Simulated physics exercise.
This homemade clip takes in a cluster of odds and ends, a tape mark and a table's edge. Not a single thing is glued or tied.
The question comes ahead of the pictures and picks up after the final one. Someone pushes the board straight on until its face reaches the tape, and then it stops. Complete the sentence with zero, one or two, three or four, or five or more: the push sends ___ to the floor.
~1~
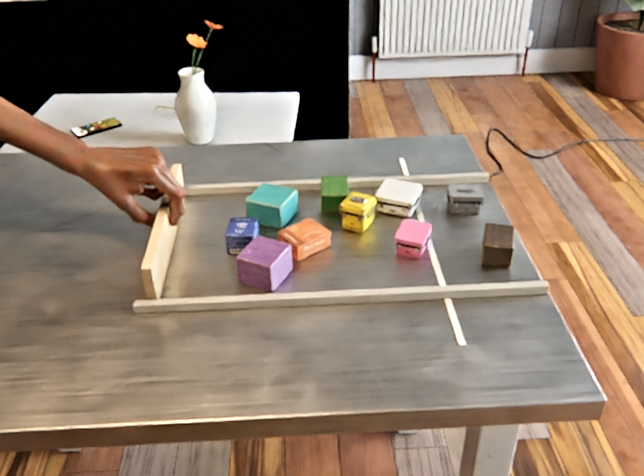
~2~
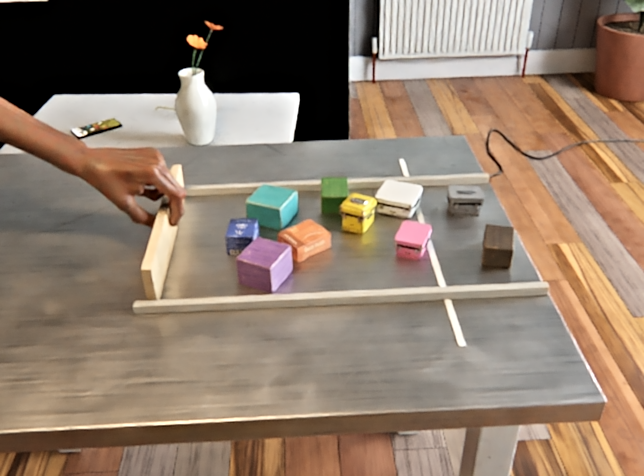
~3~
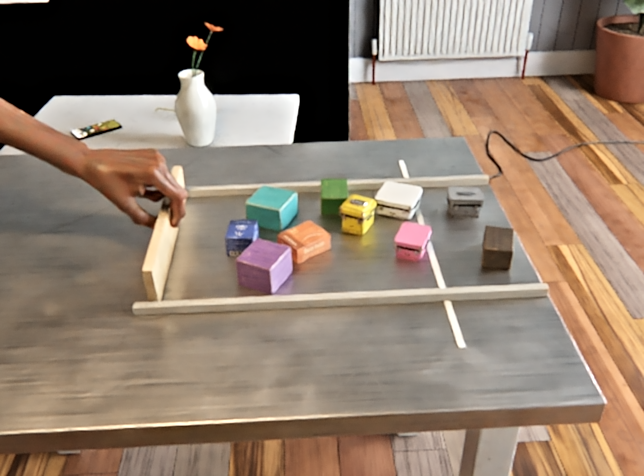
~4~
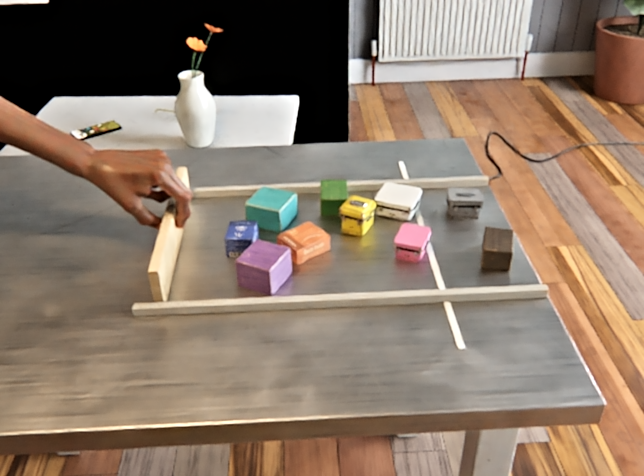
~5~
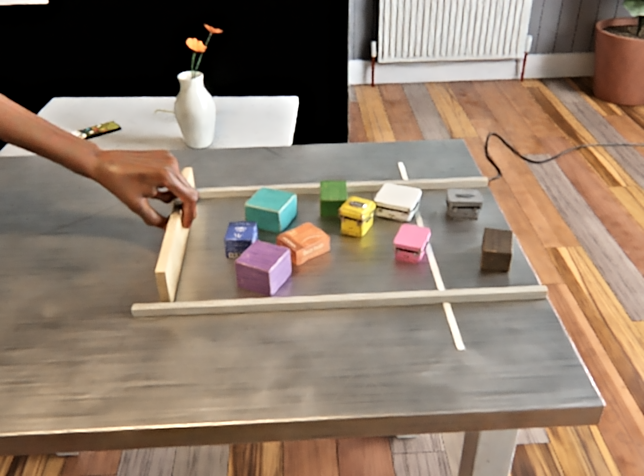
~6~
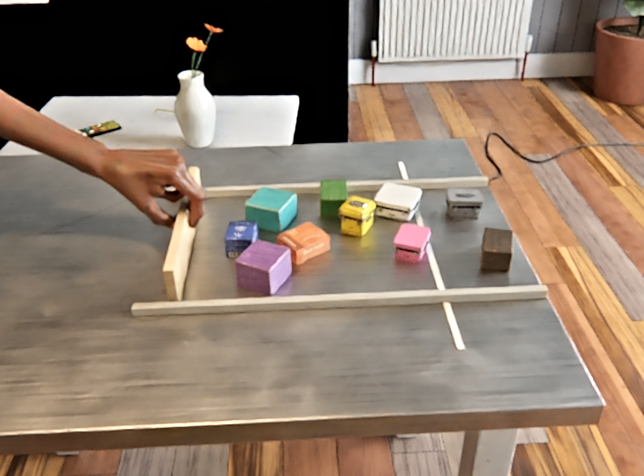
The push sends one or two to the floor.
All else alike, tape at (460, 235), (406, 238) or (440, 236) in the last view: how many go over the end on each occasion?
The counts come to 4, then 1, then 3.
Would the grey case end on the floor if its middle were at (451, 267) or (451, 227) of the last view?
Order of tries: On, on.
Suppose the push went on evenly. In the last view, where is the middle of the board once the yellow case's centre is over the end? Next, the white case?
The middle is at (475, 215) when it's the yellow case, and at (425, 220) when it's the white case.
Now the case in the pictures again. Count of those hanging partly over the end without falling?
I'd say 3 of them.
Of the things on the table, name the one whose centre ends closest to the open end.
It would be the white case.
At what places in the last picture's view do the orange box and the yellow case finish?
The orange box at (482, 238), the yellow case at (462, 214).
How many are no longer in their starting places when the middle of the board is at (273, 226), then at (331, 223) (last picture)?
So 4, and at the other place 8.
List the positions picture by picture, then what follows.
Black block (498, 245); grey case (465, 200); pink case (413, 239); board (166, 227); tape (426, 233), in the first picture.
Grey case (465, 201); yellow case (358, 214), in the second picture.
Pink case (413, 242); white case (398, 201), in the third picture.
Black block (497, 249); green block (334, 197), in the fourth picture.
Grey case (464, 204); purple block (264, 268), in the fifth picture.
Black block (497, 249); grey case (464, 204); pink case (412, 244); board (185, 229); tape (425, 237), in the sixth picture.
Early on, none off yet; black block at rest near (497, 249); grey case at rest near (464, 204); pink case at rest near (412, 244).
A while later, none off yet; black block at rest near (497, 249); grey case at rest near (464, 204); pink case travelled a little near (426, 244).
Further along, none off yet; black block moving near (508, 250); grey case travelled about its own width near (504, 201); pink case travelled well along near (479, 233).
Finally, the number that fall off is one or two; lost, grey case.
